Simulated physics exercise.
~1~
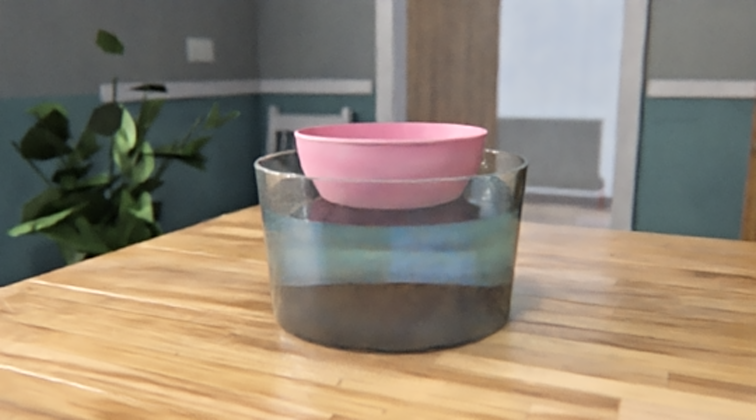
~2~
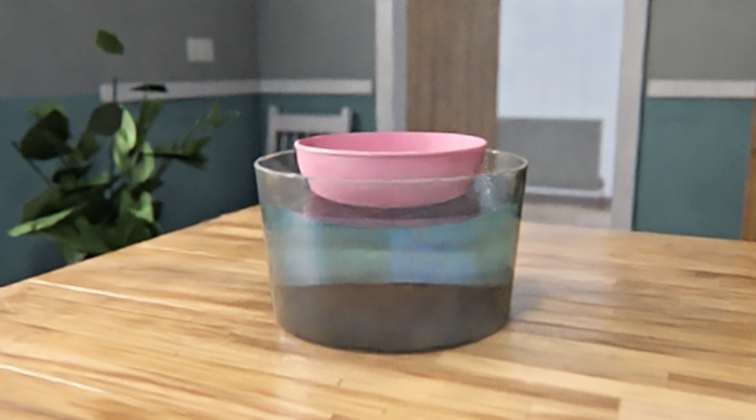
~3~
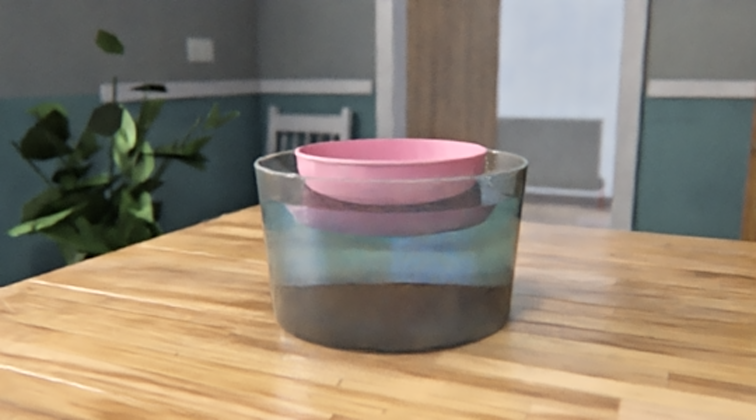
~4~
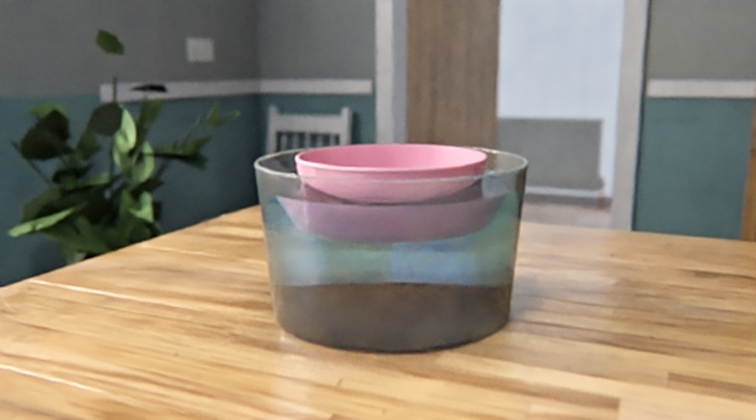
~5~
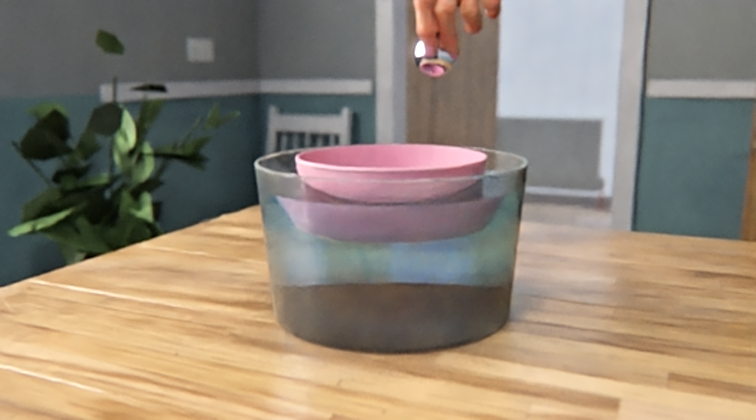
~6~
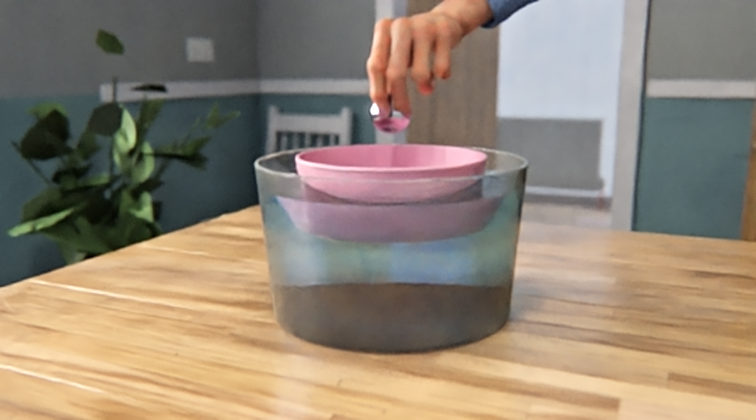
A pink dish floats in a clear glass basin of water on a light wooden table, seen from slightly above in a room with grey and teal walls. A leafy green plant stands at left, with a pale chair and a doorway behind. The dish sinks lower in small steps, then a hand brings a shiny ball in from above, moving left and down over it, while the camera stays still.
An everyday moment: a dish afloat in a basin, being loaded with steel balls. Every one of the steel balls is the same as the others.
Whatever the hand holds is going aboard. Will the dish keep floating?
Yes.
Next, the steel ball is in and the dish dips.
After that, it steadies; about a fifth of its side above the surface.
Finally, the dish floats; about a fifth of its side above the surface.
